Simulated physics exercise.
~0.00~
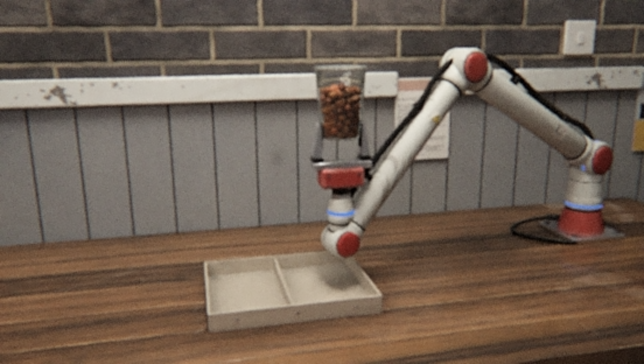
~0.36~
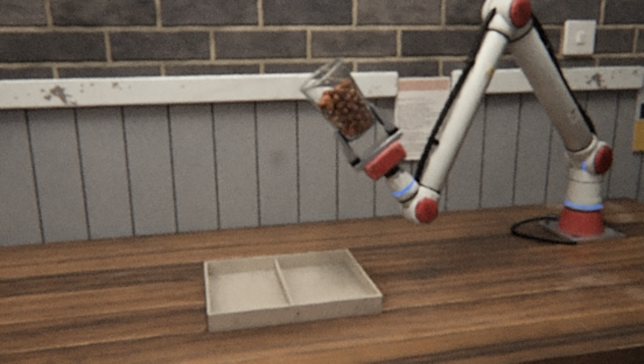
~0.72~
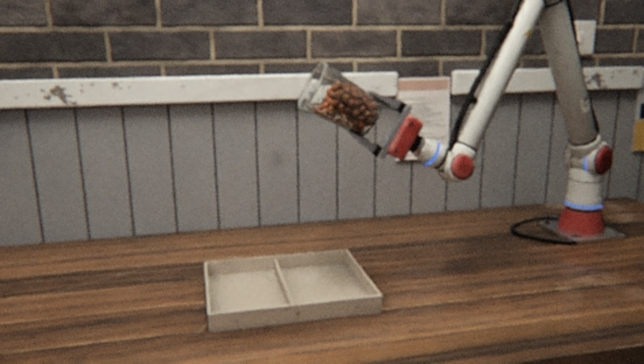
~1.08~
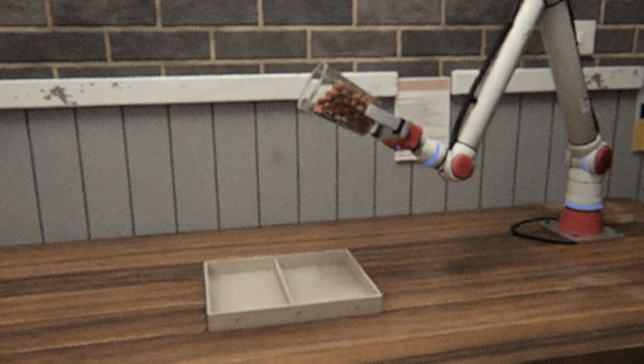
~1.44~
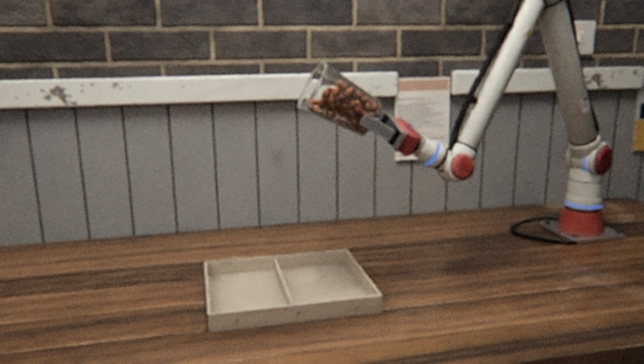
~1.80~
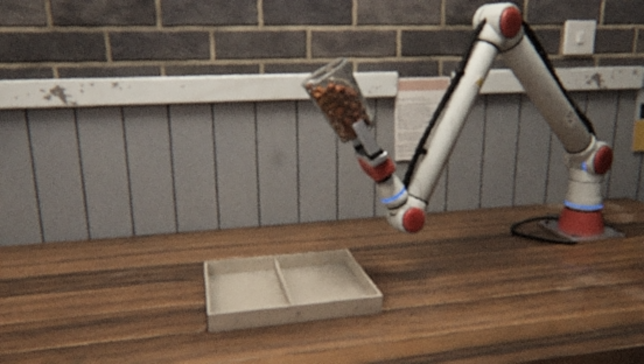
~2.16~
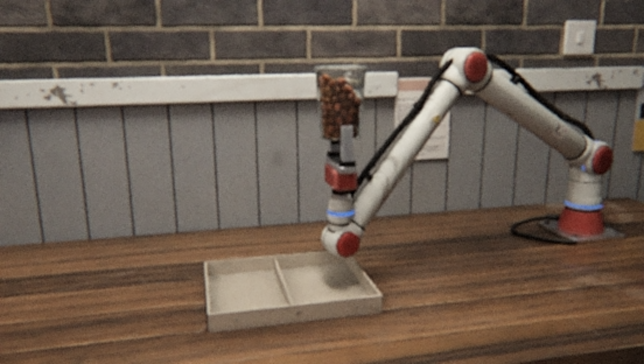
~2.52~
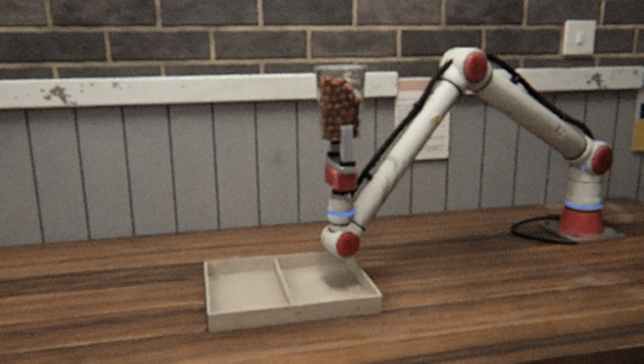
A robot arm tips a clear cup of hazelnuts leftward, rolls it, and stands it upright, still full.
